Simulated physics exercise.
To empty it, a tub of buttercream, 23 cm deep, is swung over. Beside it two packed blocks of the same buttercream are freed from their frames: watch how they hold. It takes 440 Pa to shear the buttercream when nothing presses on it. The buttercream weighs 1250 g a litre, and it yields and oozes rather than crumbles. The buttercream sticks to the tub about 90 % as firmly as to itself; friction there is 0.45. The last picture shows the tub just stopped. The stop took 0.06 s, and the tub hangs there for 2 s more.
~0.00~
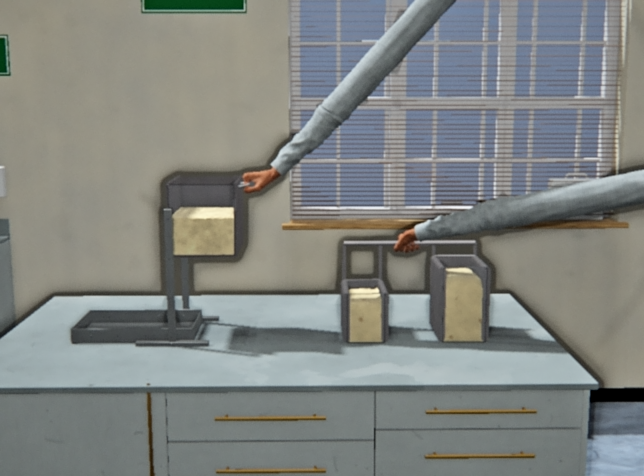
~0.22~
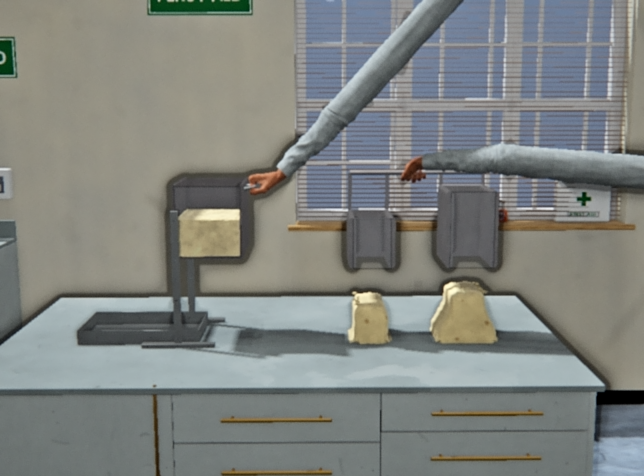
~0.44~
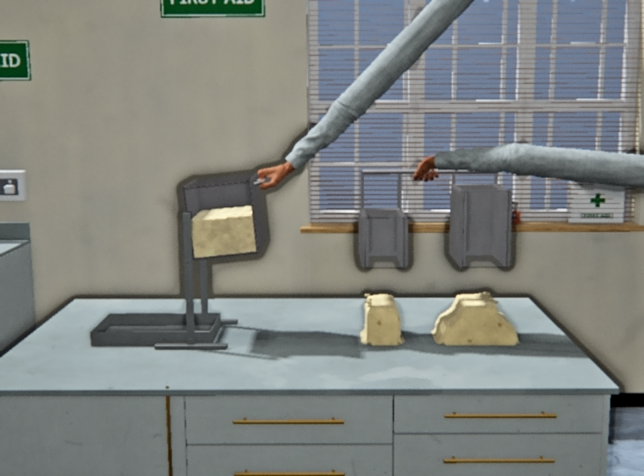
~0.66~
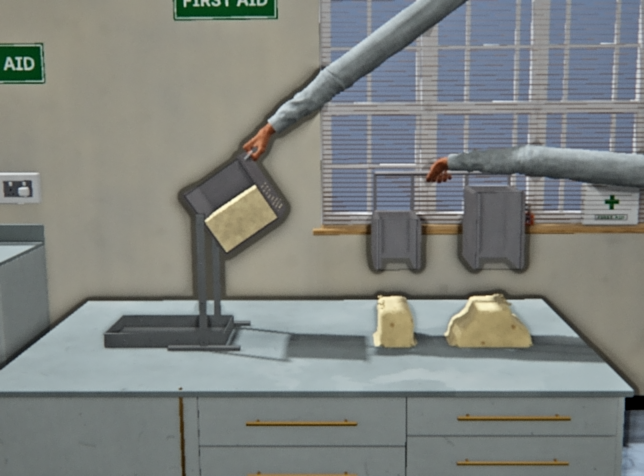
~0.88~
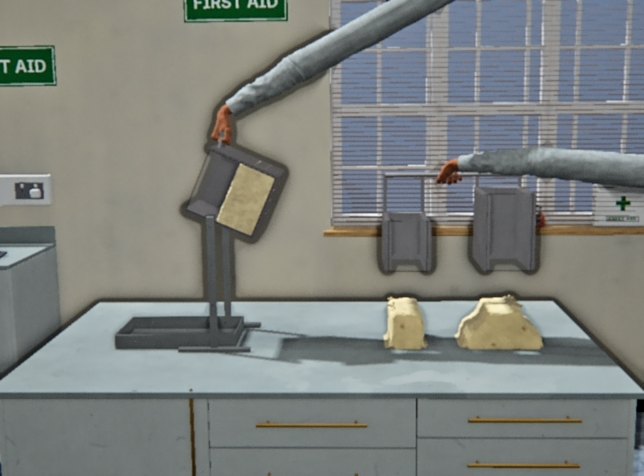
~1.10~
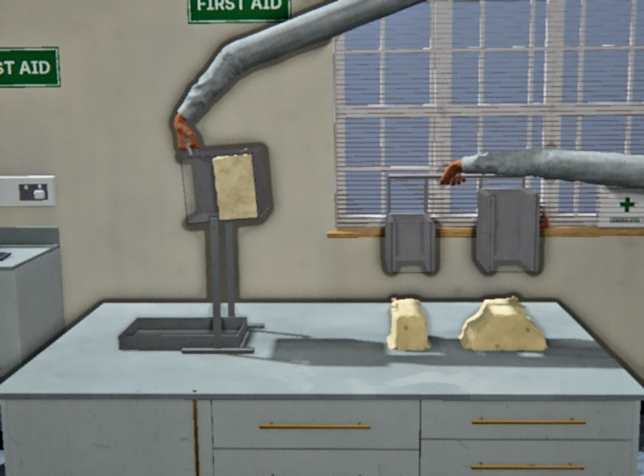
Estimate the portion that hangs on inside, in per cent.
Close to 78 per cent.
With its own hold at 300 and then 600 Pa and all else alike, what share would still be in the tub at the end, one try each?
In turn about 60 %, 100 %.
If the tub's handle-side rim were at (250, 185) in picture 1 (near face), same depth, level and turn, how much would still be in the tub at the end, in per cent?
In that case some 55 per cent.
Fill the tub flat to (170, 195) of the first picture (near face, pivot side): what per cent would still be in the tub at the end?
Then about 50 %.
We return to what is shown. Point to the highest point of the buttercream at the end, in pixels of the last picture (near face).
Near (241, 191).
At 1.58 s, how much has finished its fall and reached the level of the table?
About 0 %.
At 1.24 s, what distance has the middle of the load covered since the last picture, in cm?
About 4 cm.
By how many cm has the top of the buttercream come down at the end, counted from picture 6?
Some 11 cm.
After 1.24 s, the tub is at 94 degrees and holds 100 %.
After 1.41 s, the tub is at 94 degrees and holds 96 %.
After 1.58 s, the tub is at 94 degrees and holds 83 %.
After 1.75 s, the tub is at 94 degrees and holds 78 %.
After 3.10 s, the tub is at 94 degrees and holds 78 %.
